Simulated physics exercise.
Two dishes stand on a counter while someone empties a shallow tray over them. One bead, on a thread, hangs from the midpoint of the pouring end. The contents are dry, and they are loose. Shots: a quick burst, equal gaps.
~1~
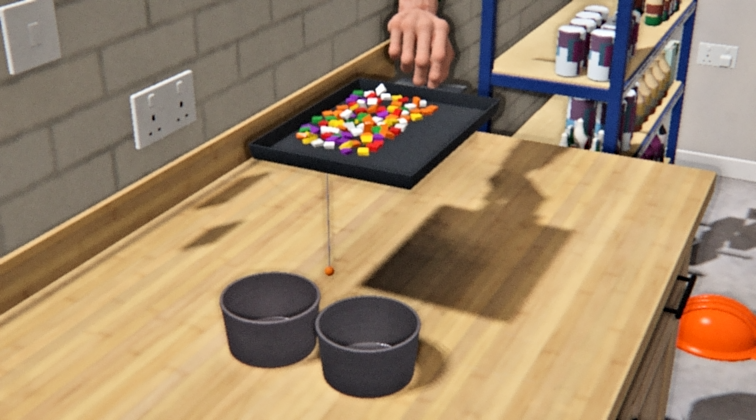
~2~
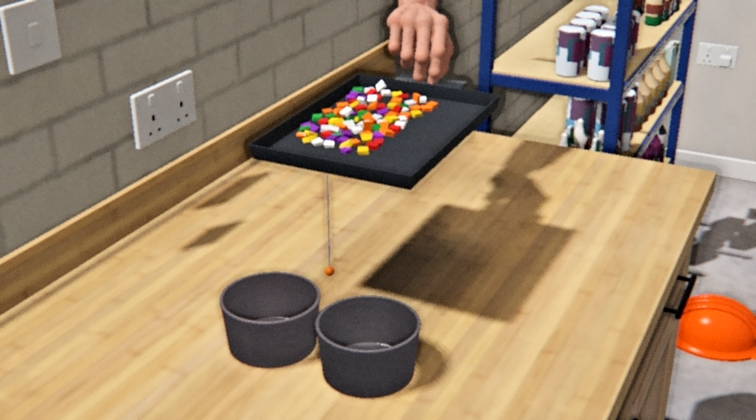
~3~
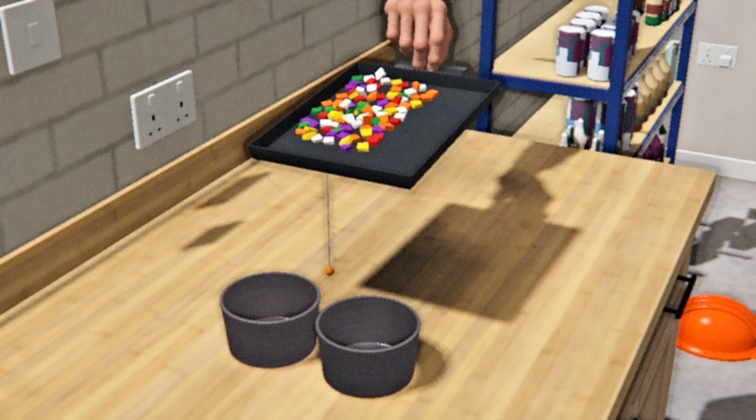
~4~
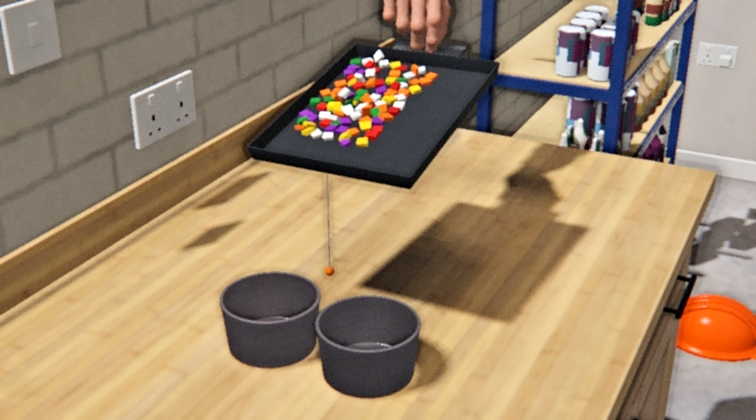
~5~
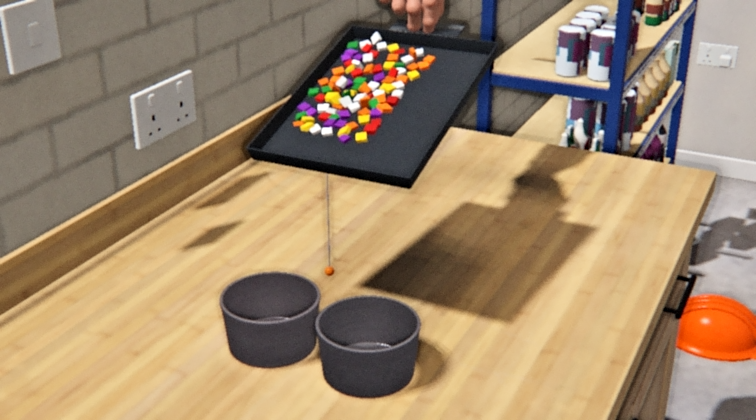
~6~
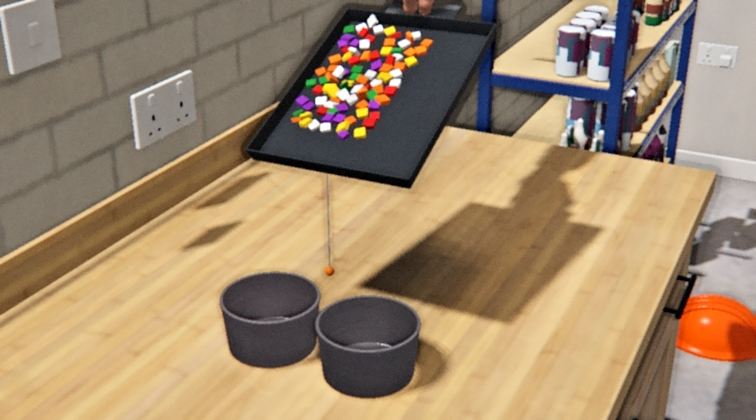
On a wooden counter against a grey block wall, two dark dishes sit below a shallow black tray of small colourful pieces, an orange bead hanging from its near edge. A hand raises the tray's far end, slightly at first, then steeply, while the near edge stays low and the bead hangs still.
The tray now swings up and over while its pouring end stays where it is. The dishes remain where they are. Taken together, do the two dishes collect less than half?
Most reaches the dishes.
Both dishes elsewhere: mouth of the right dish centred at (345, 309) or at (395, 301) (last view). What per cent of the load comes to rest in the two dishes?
Respectively 70 percent and 40 percent.
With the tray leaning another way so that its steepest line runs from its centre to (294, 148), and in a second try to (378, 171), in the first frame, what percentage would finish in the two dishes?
For the first it's near 10 %, for the second near 60 %.
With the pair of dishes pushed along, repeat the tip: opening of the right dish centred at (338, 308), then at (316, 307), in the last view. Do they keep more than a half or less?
Well, in excess of half at the first spot and in excess of half at the second.
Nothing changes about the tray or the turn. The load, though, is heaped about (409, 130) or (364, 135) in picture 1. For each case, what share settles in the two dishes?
80 and 80 per cent.
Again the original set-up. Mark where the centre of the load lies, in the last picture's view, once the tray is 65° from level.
The middle of the pieces lands at roughly (300, 143).
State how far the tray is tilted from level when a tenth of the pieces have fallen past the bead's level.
Near 80 degrees.
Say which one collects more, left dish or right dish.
It's the leftmost dish that ends with more.
Soon, tray tipped steeply; nearly all on the tray; a small part in the air.
A while on, tray tipped past a quarter turn; about half on the tray; a small part in the right dish; about a quarter in the left dish; a small part outside both; a stray few in the air.
Towards the end, tray tipped past a quarter turn; about a quarter in the right dish; about two thirds in the left dish; about a quarter outside both.
Finally, tray tipped past a quarter turn; about a quarter in the right dish; about two thirds in the left dish; about a quarter outside both.
